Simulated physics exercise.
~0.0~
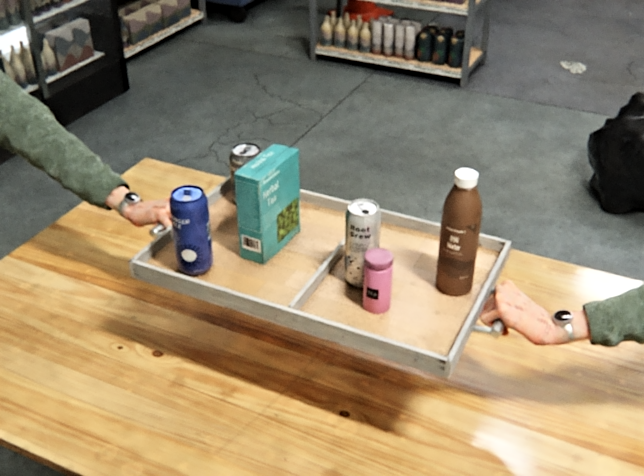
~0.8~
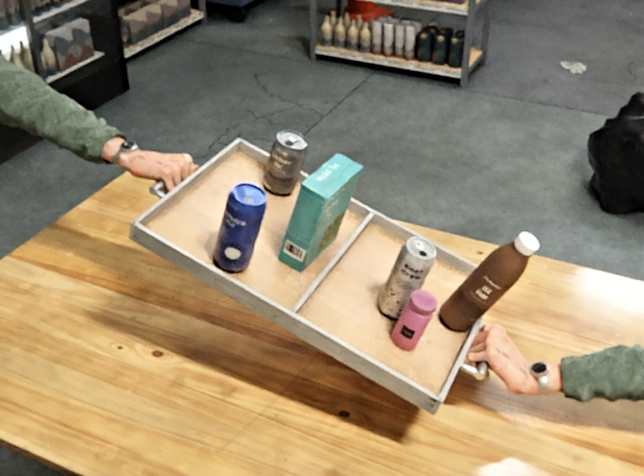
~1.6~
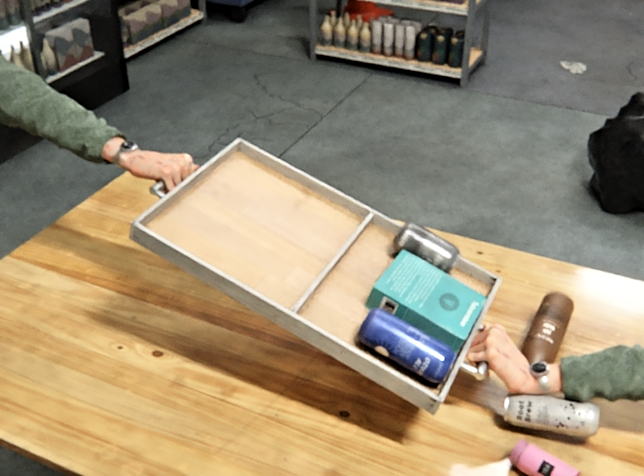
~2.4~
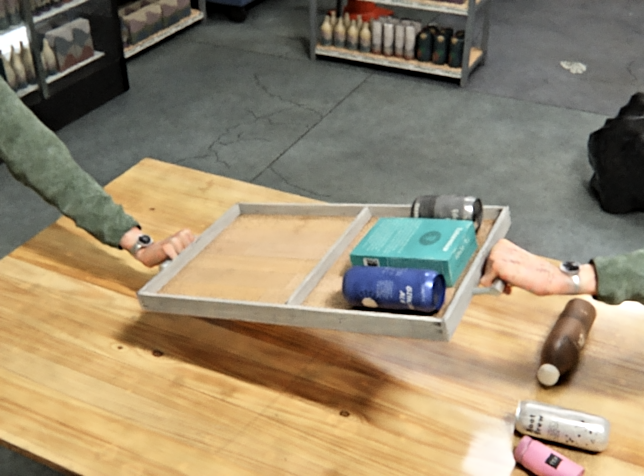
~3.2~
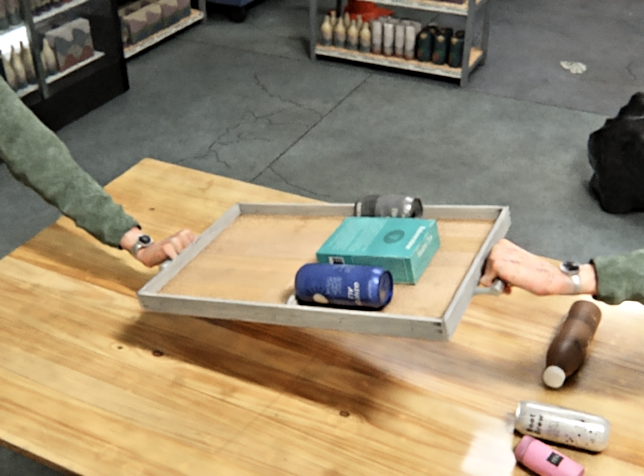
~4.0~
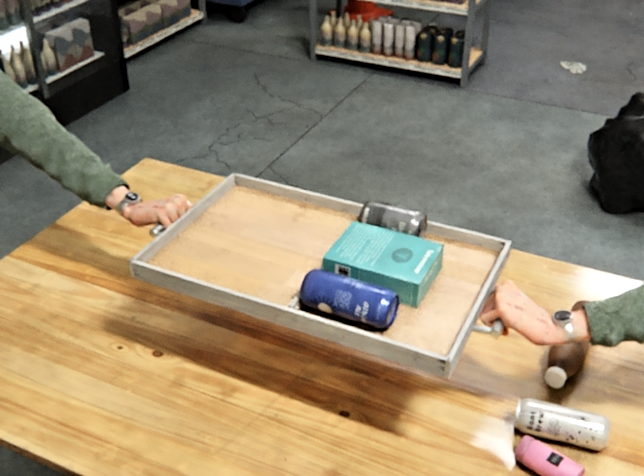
A shallow wooden tray with a pale rim is held by two hands above a wooden table, seen from above in a room with a grey floor and shelves behind. It carries a blue can, a grey can and a turquoise packet on the left, with a white can, a pink shaker and a brown bottle on the right. The right edge dips, everything leans, and the bottle, white can and shaker tumble onto the table while the rest topple and slide right. The tray tips left, and the remaining three slide partway back. It levels, leaving them lying near its middle.
